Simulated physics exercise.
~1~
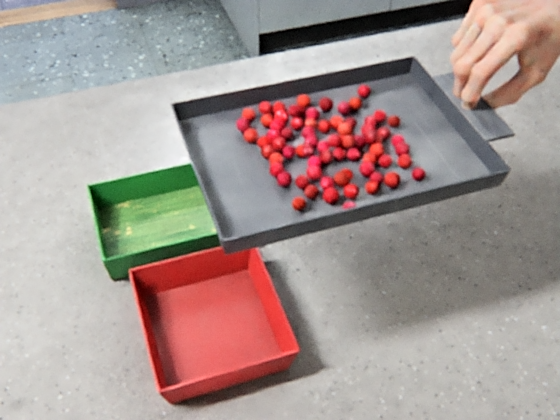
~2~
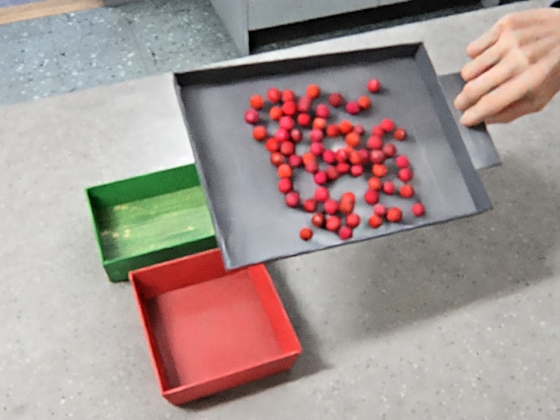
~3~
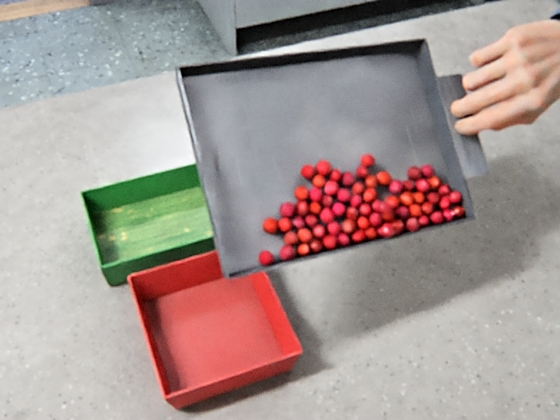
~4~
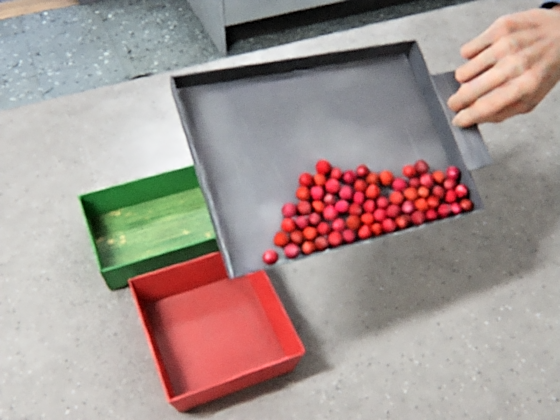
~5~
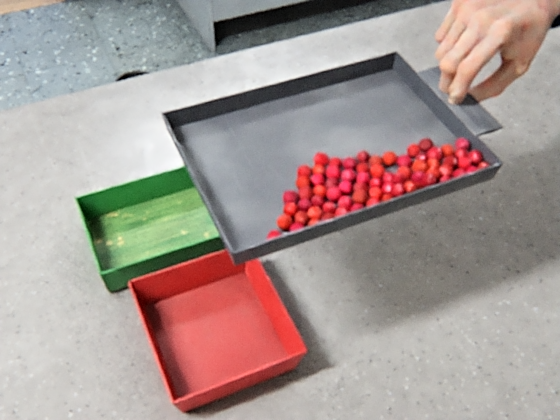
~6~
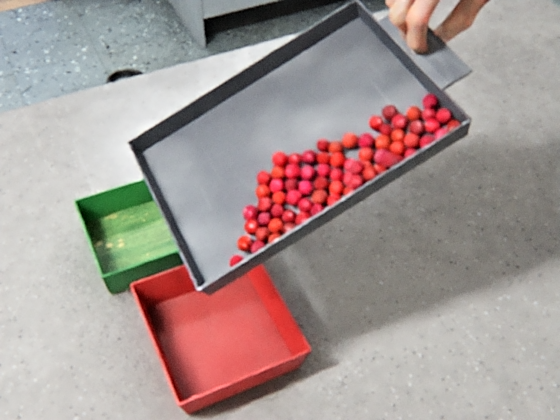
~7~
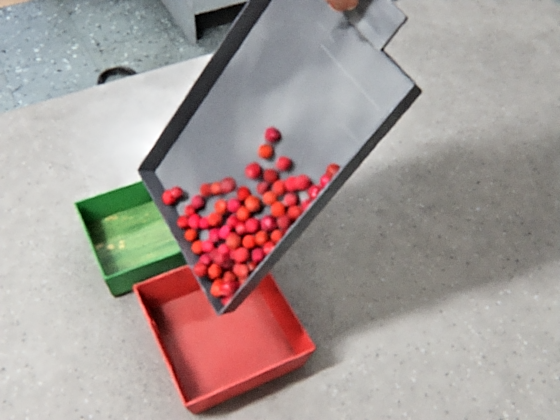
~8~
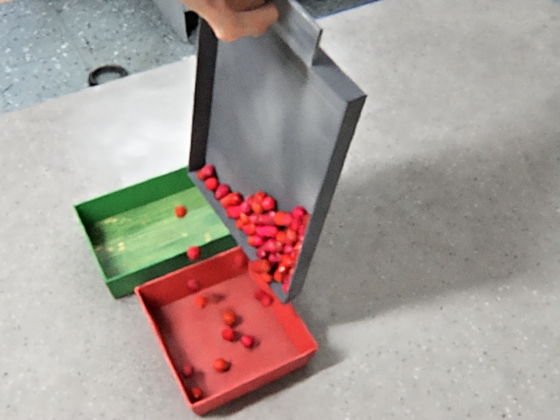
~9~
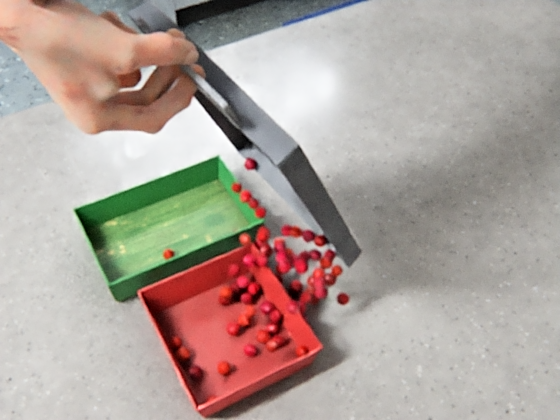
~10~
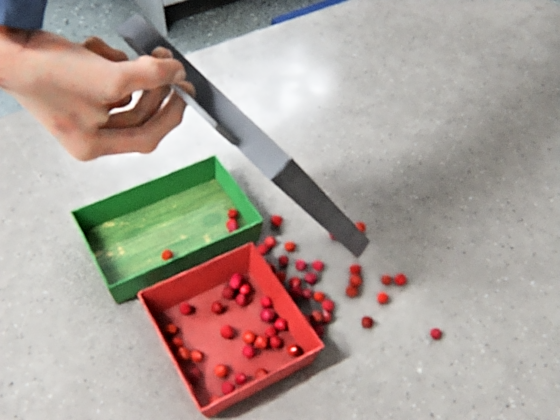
A dark grey tray of small red berries is held by a hand above a speckled grey counter, seen from above at an angle, with a green tin at left and a red tin nearer the viewer. The tray tips, and the berries roll to its near edge and bunch there. It levels somewhat, then swings left and tilts steeply over the tins. Berries tumble out, and the tray is soon emptied. Many land in the red tin, a few in the green one, and the rest scatter on the counter beside them.
